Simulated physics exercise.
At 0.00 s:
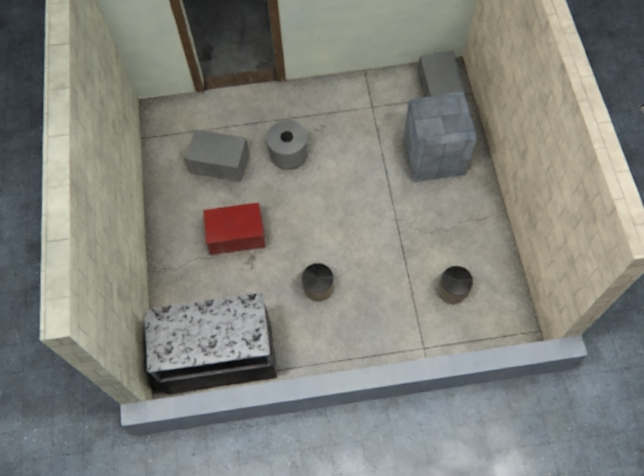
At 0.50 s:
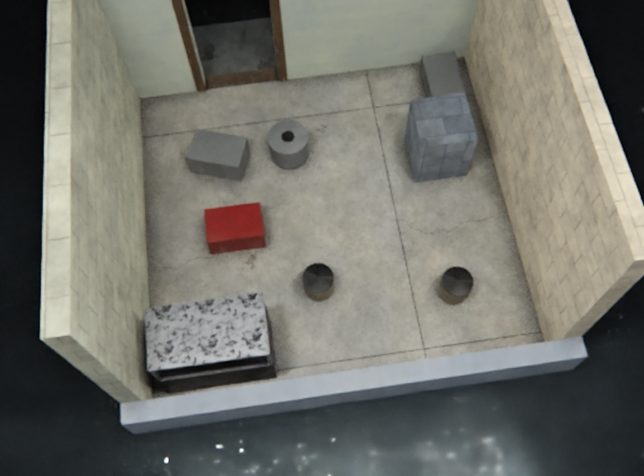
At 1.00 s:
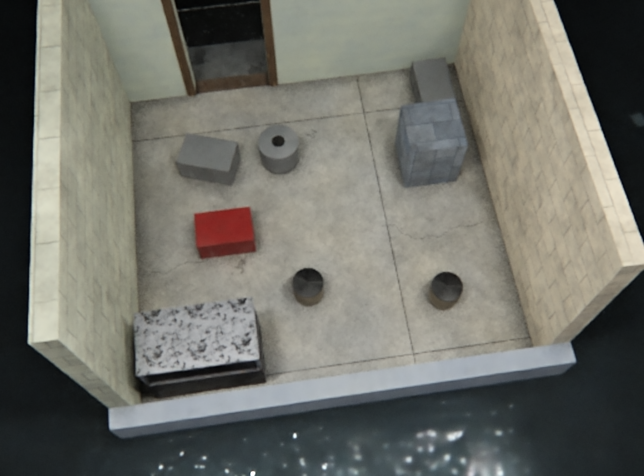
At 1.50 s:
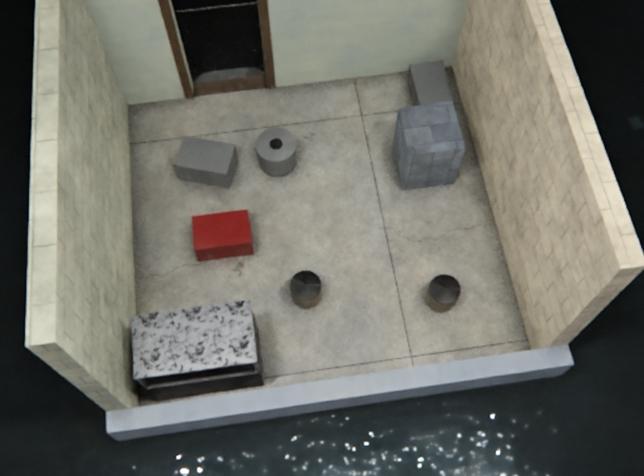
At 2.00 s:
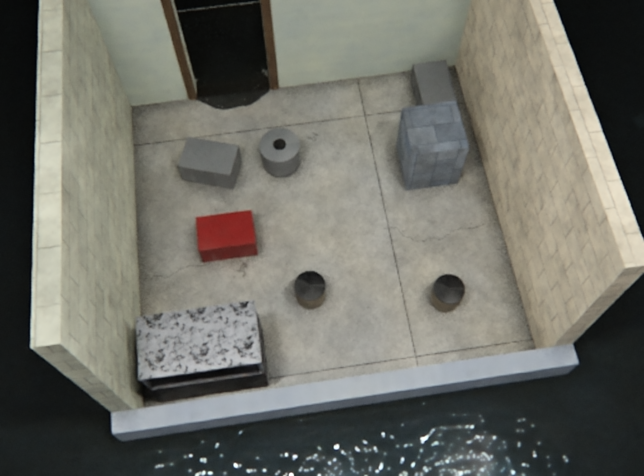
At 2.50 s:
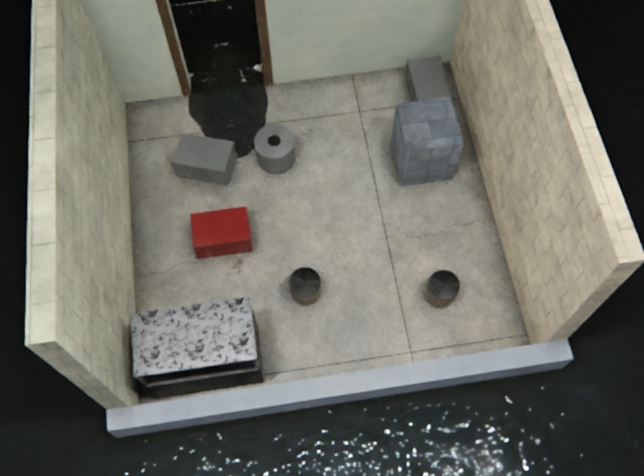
Dark water surrounding a small walled room, then spreading through the open doorway onto the floor toward grey objects lying still.
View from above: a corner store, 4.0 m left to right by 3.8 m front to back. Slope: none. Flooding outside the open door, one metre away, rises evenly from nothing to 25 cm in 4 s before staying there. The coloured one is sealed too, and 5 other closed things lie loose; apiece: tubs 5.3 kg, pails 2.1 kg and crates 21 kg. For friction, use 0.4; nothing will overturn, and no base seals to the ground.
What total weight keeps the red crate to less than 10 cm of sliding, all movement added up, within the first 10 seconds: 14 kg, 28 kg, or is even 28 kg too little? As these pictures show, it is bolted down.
Neither does.
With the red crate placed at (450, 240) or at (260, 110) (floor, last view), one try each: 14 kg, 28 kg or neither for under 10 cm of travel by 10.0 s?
Going in order: Neither weight works, neither weight works.
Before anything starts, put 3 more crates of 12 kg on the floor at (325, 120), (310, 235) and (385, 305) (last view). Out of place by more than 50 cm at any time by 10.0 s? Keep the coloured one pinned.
In that order: Under, past it, over.
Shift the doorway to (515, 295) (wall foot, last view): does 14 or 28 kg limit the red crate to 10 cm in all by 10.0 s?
Under that setup, neither option succeeds.
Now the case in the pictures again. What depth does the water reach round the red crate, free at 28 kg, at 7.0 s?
7 cm, roughly.
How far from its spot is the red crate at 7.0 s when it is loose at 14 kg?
It would be some 80 cm from its spot.
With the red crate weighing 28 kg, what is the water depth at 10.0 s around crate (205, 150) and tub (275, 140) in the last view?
Close to 15 and 13 centimetres.
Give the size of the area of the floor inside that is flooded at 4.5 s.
I'd estimate close to 6.5 m2.
After 3.5 s the red crate would be 0 cm from its start with 14 kg and 0 cm from its start with 28 kg; 1 cm of water round it then.
After 4.5 s the red crate would be 0 cm from its start with 14 kg and 0 cm from its start with 28 kg; 2 cm of water round it then.
After 7.0 s the red crate would be 86 cm from its start with 14 kg and 29 cm from its start with 28 kg; 7 cm of water round it then.
After 10.0 s the red crate would be 266 cm from its start with 14 kg and 111 cm from its start with 28 kg; 12 cm of water round it then.
